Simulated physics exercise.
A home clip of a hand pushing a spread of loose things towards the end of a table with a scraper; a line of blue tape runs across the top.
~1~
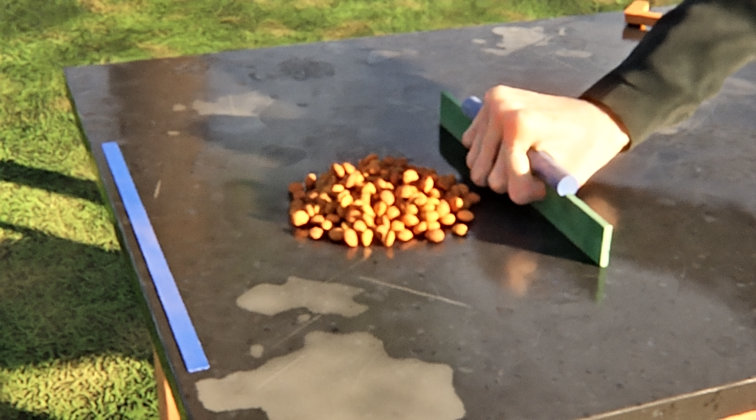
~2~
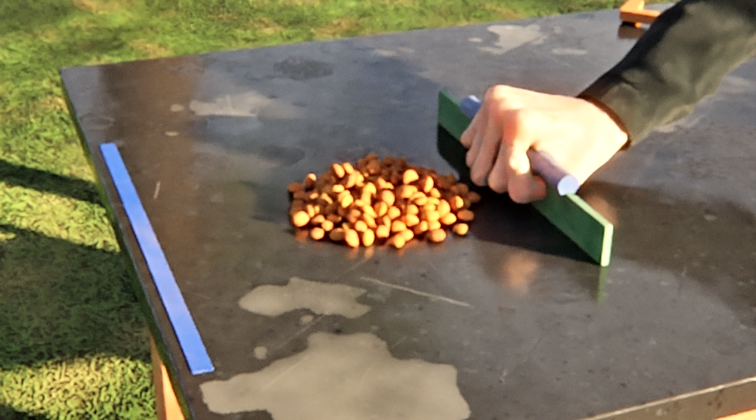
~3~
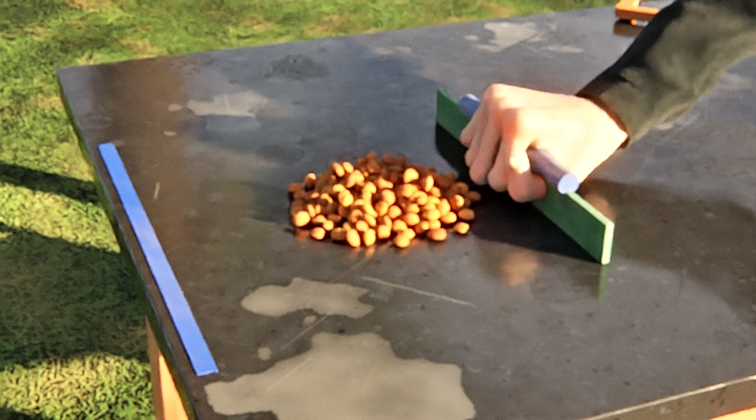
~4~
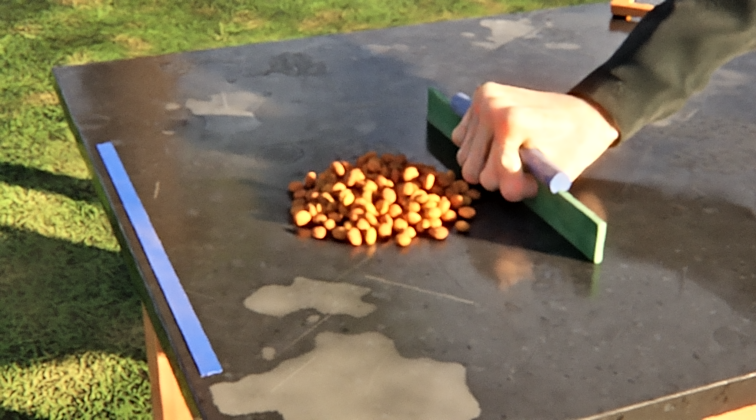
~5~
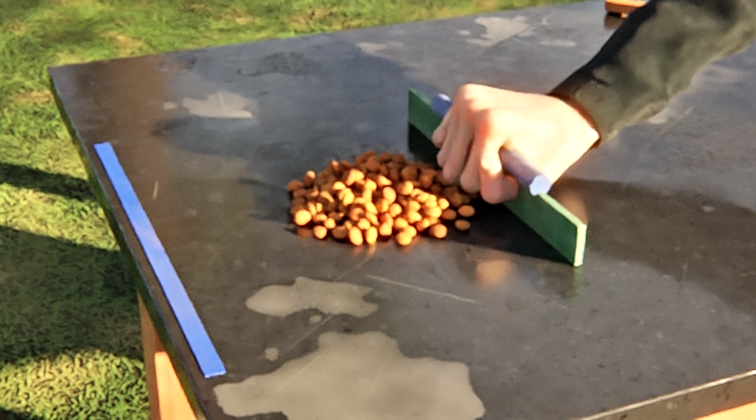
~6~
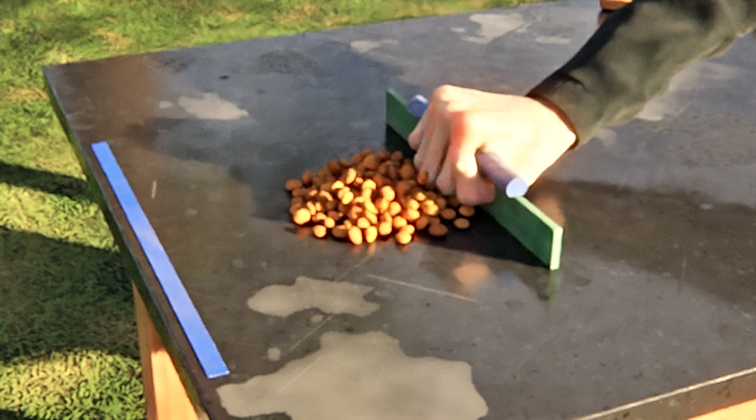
On a dark tabletop outdoors, a hand held a green scraper still to the right of a heap of brown kibble, then slid it a short way left, up to the pile, which barely changed.
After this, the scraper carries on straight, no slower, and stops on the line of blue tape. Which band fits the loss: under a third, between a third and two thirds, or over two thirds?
Over the edge goes more than two thirds of it.
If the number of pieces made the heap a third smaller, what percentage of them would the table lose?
Close to 100 per cent.
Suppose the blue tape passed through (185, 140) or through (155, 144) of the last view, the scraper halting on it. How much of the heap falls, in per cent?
The first gives 20 %, the second 40 %.
Soon, scraper still moving, near (304, 178); heap all on the table, its front near (180, 233).
A while on, scraper stopped at the blue tape; heap most over the edge.
Towards the end, scraper stopped at the blue tape; heap all over the edge.
Finally, scraper stopped at the blue tape; heap all over the edge.
